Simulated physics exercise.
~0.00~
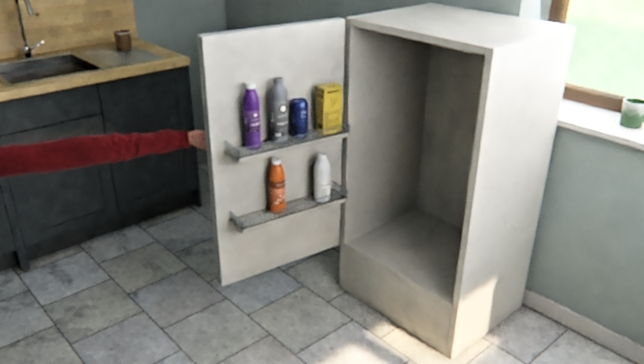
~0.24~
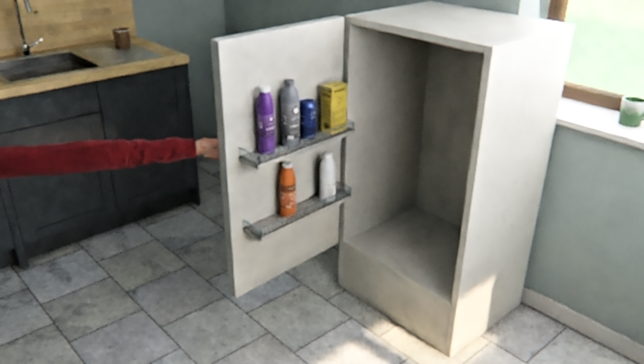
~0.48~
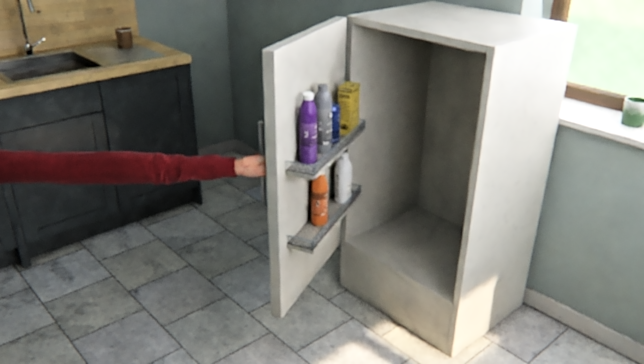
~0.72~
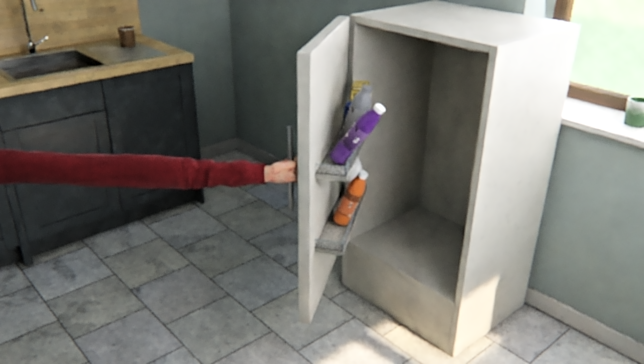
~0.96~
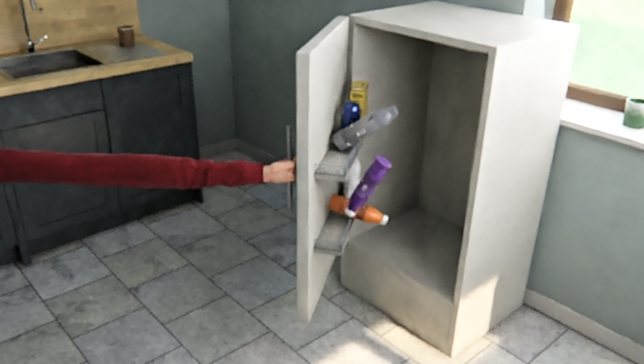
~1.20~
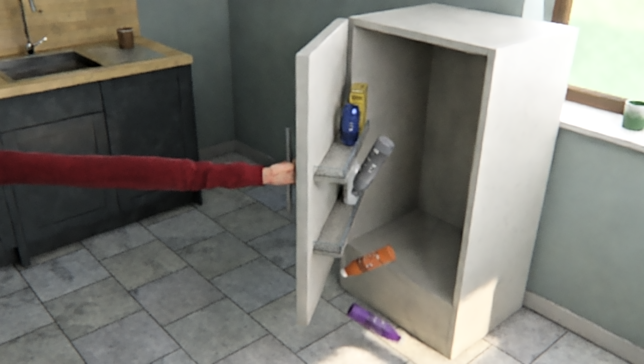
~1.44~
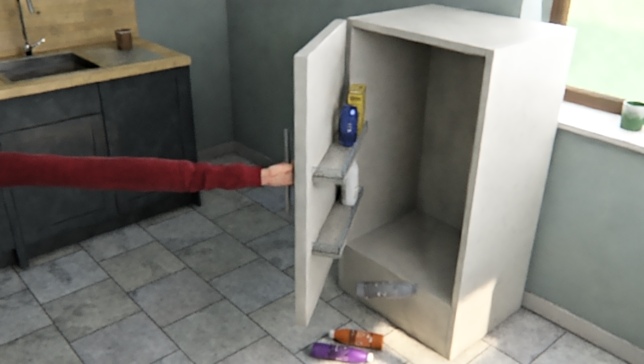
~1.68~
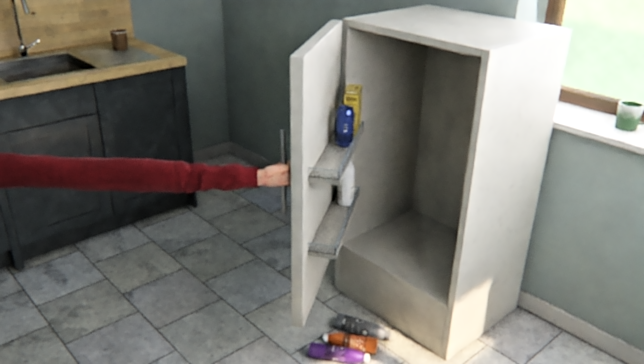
Red-sleeved arm swinging a cabinet door partly shut and stopping, purple, orange and grey bottles tumbling from its racks to the floor.
